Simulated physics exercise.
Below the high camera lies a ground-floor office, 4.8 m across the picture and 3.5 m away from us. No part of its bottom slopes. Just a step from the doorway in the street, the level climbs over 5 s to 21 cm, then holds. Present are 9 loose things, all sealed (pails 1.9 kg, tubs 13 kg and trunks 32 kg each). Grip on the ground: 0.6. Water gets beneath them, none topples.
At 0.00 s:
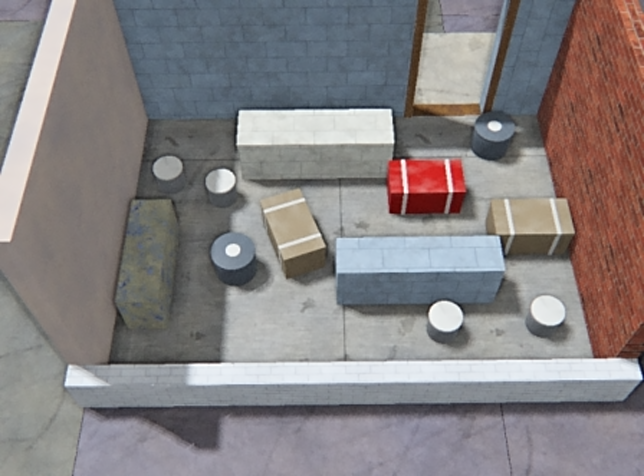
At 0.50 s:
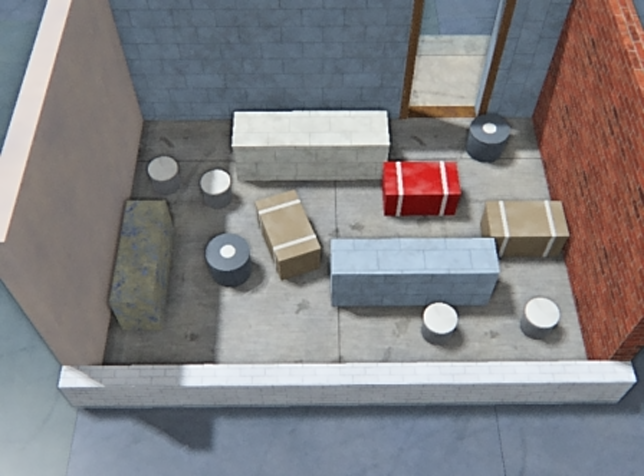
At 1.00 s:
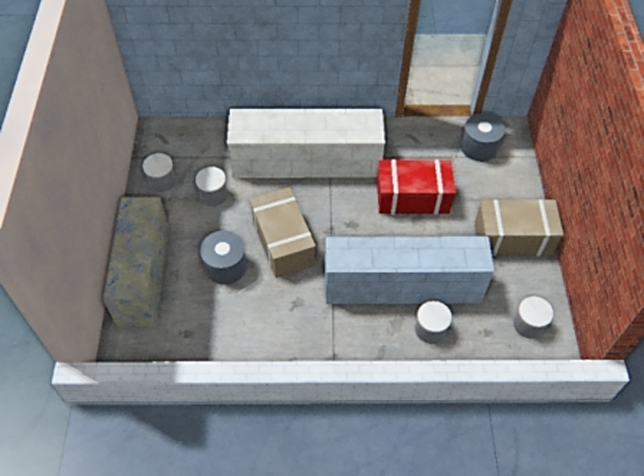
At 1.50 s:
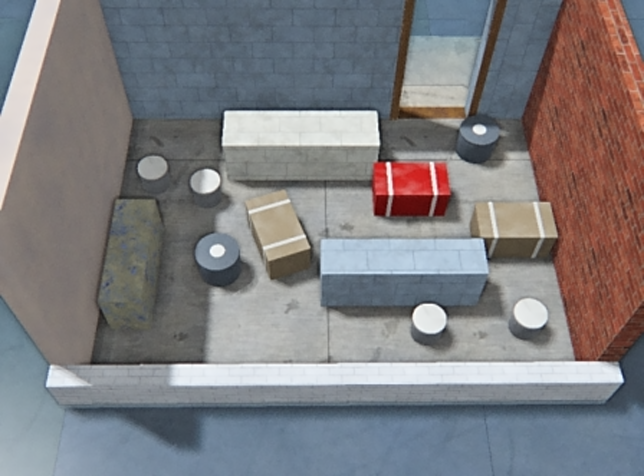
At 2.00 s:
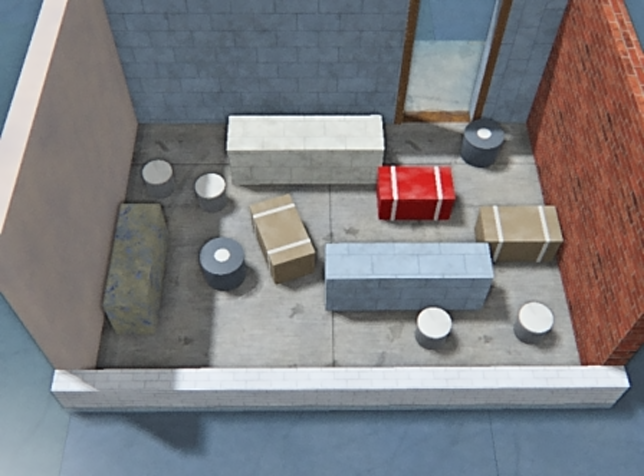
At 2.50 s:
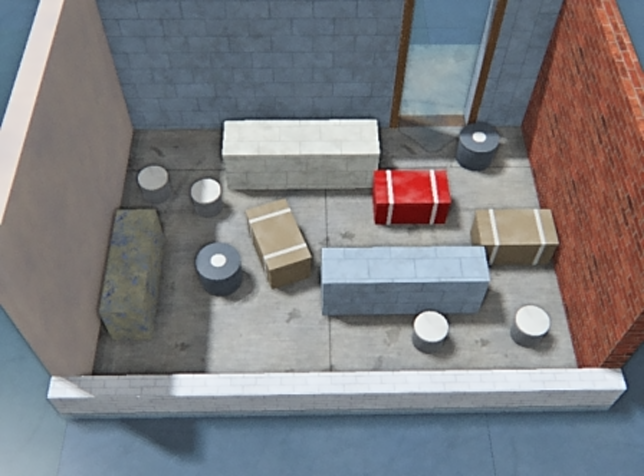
Red trunk, tan trunks and round tubs sitting still among long blocks in a walled room, the high view shifting slightly.
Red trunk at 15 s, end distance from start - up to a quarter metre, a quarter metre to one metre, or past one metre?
It is pushed well off.
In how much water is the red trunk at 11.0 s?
Roughly 10 cm deep.
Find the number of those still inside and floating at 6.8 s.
Total: 1.
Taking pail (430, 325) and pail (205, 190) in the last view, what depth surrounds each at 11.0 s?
Close to 3 and 7 centimetres.
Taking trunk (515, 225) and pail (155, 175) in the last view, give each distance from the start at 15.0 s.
In turn: 120 cm, 140 cm.
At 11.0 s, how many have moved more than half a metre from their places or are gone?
The answer is 6.
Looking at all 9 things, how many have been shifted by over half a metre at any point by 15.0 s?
Result: 8.
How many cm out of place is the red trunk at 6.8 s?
Displacement near 50 cm.
After 3.5 s the red trunk is near (412, 187), 0.0 m from its start, aground; 0 afloat.
After 6.8 s the red trunk is near (413, 222), 0.5 m from its start, aground; 1 afloat.
After 11.0 s the red trunk is near (332, 205), 0.9 m from its start, afloat; 6 afloat.
After 15.0 s the red trunk is near (250, 182), 1.8 m from its start, aground; 7 afloat.
